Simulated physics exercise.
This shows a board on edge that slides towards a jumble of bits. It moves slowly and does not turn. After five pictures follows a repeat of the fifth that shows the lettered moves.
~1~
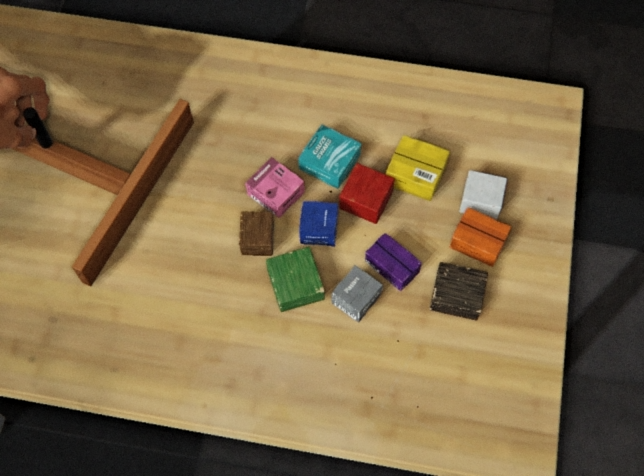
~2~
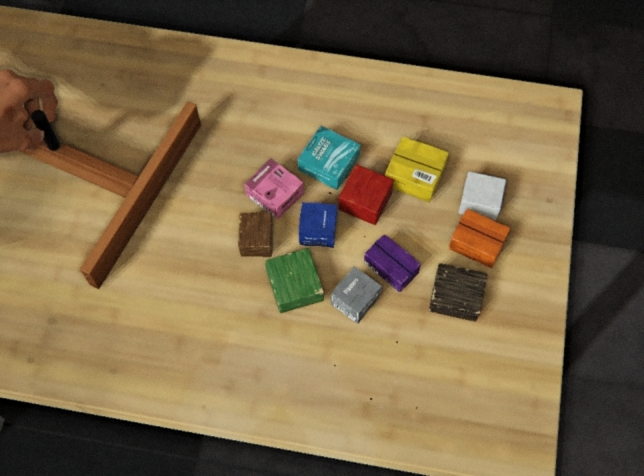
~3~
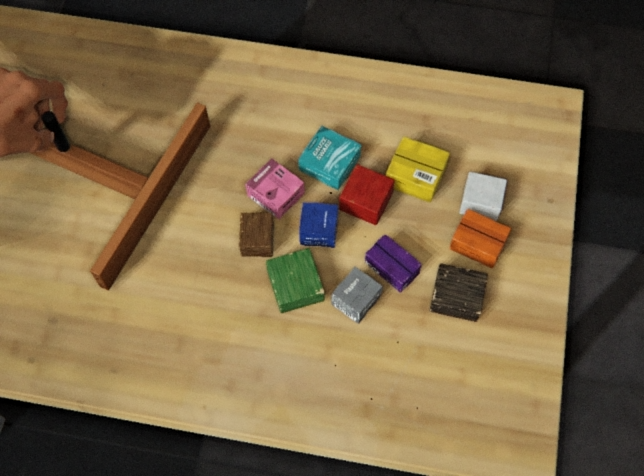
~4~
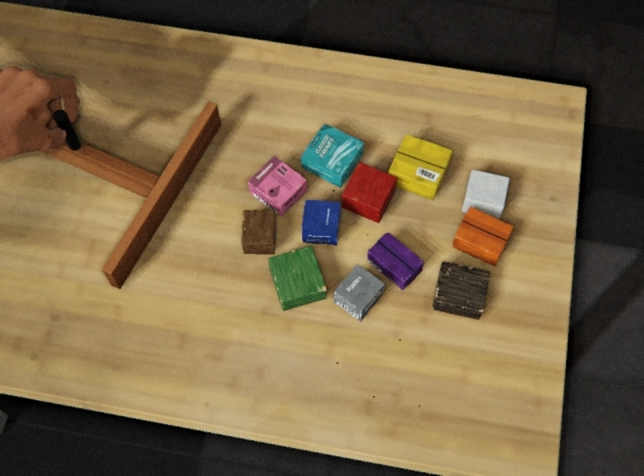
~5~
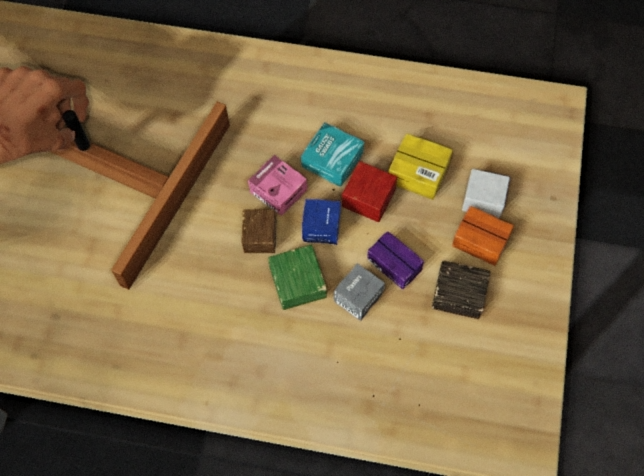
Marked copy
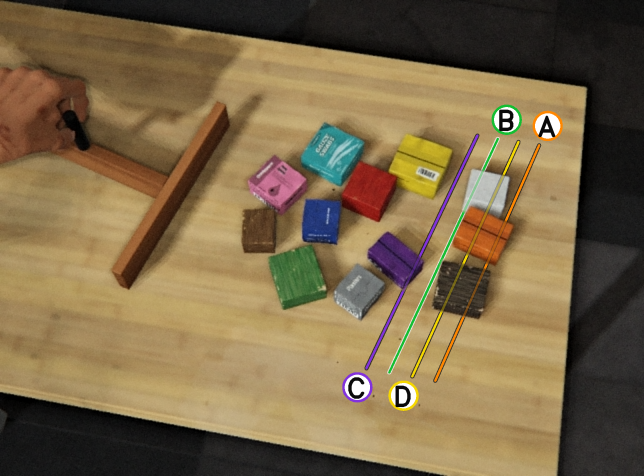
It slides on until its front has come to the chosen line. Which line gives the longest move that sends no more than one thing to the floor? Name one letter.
B.
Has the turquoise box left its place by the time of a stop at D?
By then, yes.
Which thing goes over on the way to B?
The white block.
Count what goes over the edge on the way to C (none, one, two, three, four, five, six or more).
The count is none.
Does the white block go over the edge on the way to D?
Yes.
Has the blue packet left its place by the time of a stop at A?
Yes.
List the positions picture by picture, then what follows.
The first picture shows red block (366, 194); blue packet (319, 224); green block (295, 280).
The second picture shows board (140, 183); grey box (356, 295).
The third picture shows board (150, 185); yellow box (417, 169).
The fourth picture shows board (162, 183); orange box (483, 237).
The fifth picture shows board (171, 184); purple box (395, 260); white block (486, 194); black block (461, 290).
On the marked copy, A at (491, 256); B at (447, 249); C at (425, 245); D at (469, 253).
With B. Early on, board (268, 200); pink packet (312, 192); brown block (282, 234).
Further on, board (367, 216); white block (517, 202); orange box (493, 241).
At the end, board (446, 229); white block over the edge; orange box (567, 264); one fallen.
As for the rest, A drops three; C is within the limit but short; D drops two.
